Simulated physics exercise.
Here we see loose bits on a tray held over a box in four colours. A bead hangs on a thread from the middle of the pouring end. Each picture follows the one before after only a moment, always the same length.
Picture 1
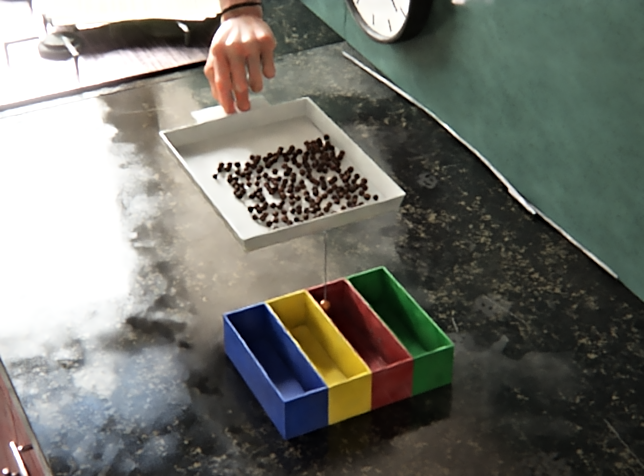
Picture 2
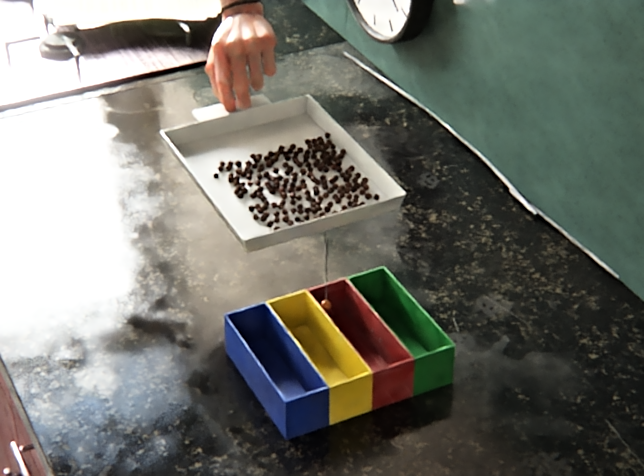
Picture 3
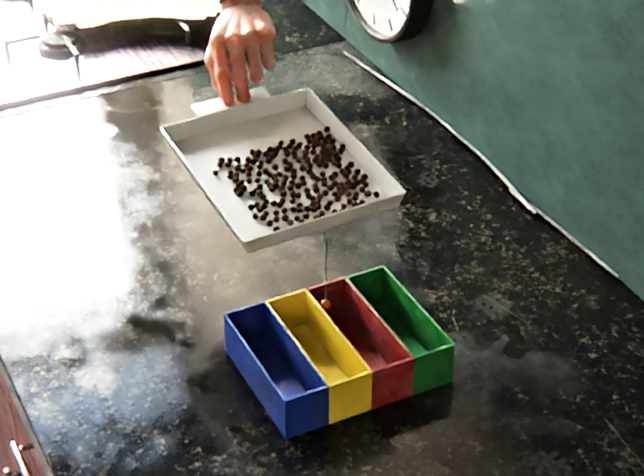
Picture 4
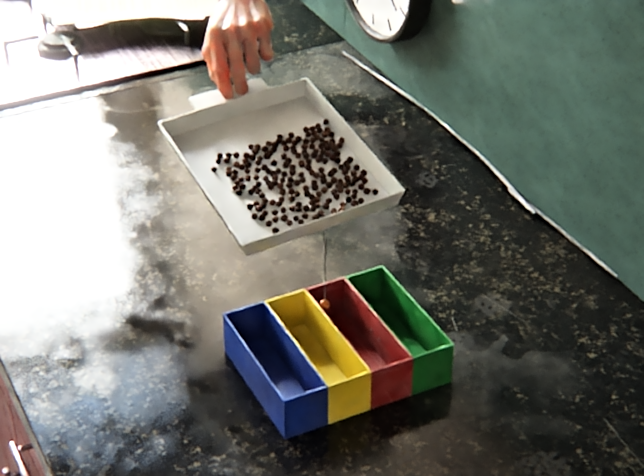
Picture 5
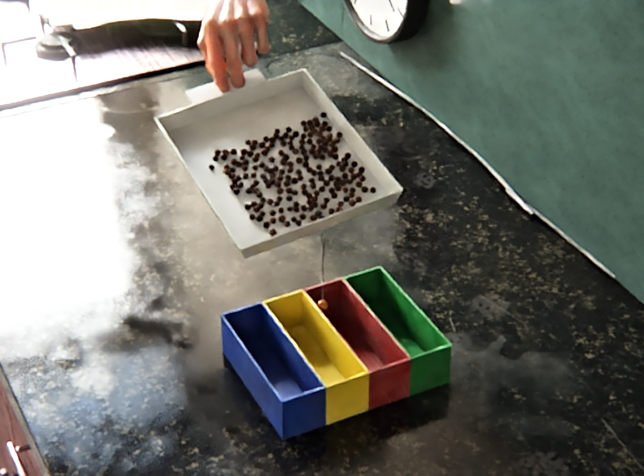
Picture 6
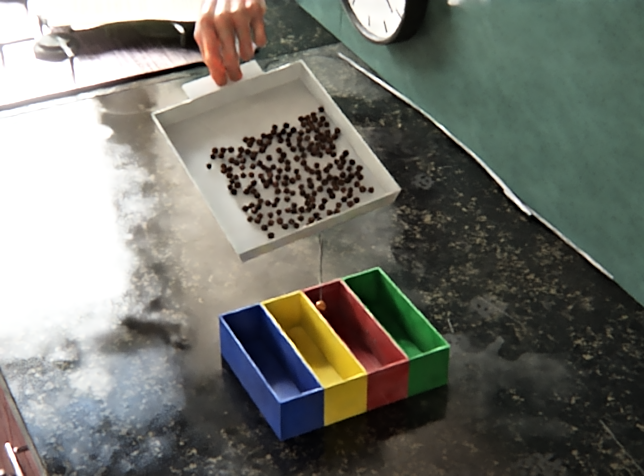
A hand slowly tilts a white tray of dark berries above a four-coloured box.
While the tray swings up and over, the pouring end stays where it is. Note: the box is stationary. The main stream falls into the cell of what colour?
Colour: Blue.
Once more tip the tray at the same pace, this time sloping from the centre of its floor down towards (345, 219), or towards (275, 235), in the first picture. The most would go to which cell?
First try: That green cell. Second try: Blue.
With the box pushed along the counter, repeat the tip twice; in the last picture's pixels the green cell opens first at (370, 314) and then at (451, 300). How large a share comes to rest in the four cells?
About 100 per cent, then about 0 per cent.
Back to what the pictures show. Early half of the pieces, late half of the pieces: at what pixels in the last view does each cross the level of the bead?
Around (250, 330), followed by around (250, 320).
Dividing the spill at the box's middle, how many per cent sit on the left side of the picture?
100 per cent or thereabouts.
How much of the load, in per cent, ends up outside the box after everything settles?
10 per cent.
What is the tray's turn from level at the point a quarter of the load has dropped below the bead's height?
Roughly 90 degrees from level.
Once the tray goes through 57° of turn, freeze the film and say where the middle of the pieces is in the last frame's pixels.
At about (271, 224).
Soon, tray tipped steeply; nearly all on the tray; a stray few falling or outside the box.
A while on, tray tipped right over; about a third on the tray; about half in the blue cell; about a quarter falling or outside the box.
Towards the end, tray tipped past a quarter turn; most in the blue cell; a small part falling or outside the box.
Finally, tray tipped past a quarter turn; most in the blue cell; none in the yellow cell; none in the red cell; none in the green cell; a small part outside the box.
